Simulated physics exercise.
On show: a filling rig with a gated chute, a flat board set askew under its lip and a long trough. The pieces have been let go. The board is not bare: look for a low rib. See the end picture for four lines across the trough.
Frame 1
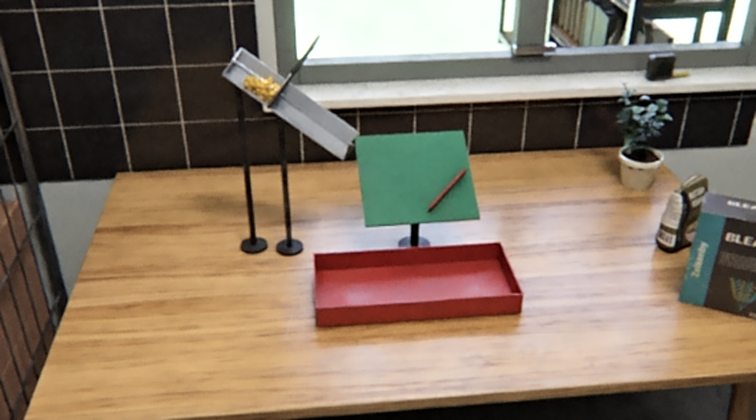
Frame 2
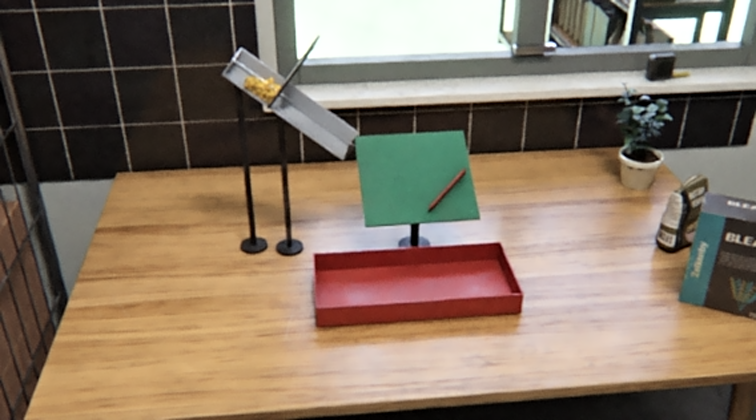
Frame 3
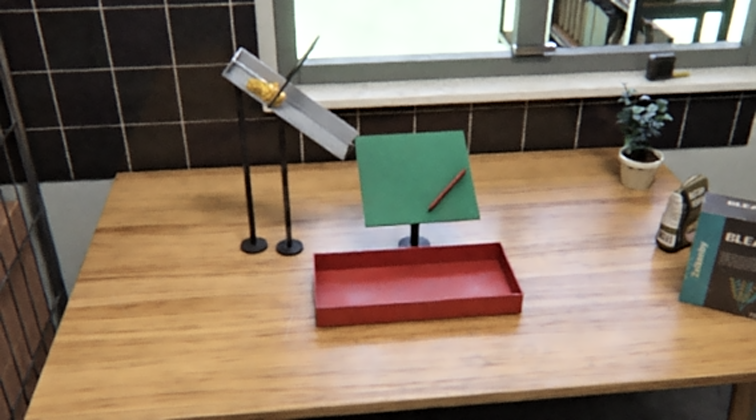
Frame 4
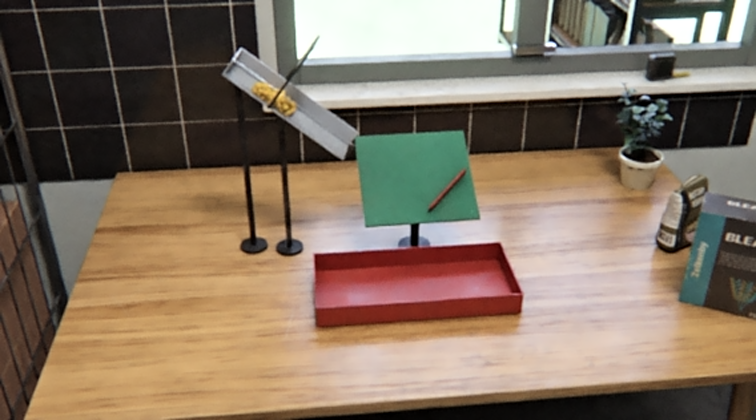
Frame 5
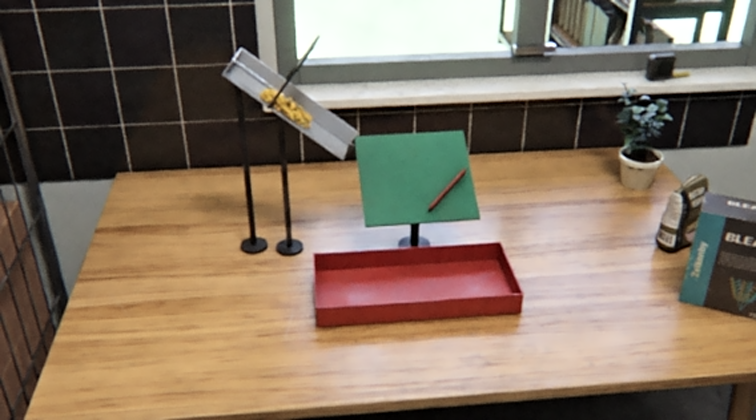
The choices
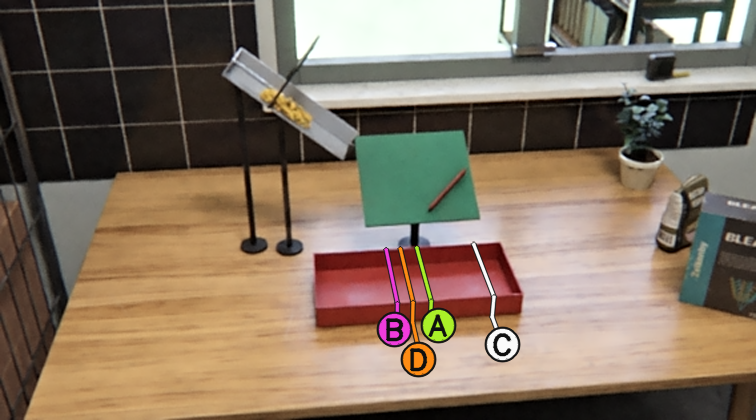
In the video, a clump of small yellow pieces slides a short way down a sloping grey chute on black stands, while the tilted green board with a thin red strip and the empty red tray stay still.
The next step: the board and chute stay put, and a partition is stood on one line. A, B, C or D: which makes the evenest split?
A works best here.
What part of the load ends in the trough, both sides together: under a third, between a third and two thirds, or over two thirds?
About that: Over two thirds.
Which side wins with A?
Right.
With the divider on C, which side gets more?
The left side.
On the marked copy, line A crosses the front rim at (431, 300); line B crosses the front rim at (397, 302); line C crosses the front rim at (493, 296); line D crosses the front rim at (412, 301).
Choosing A, of what is caught, about a quarter on the left of the divider, about two thirds on the right.
Choosing B, of what is caught, a stray few on the left of the divider, nearly all on the right.
Choosing C, of what is caught, all on the left of the divider, none on the right.
Choosing D, of what is caught, a small part on the left of the divider, nearly all on the right.
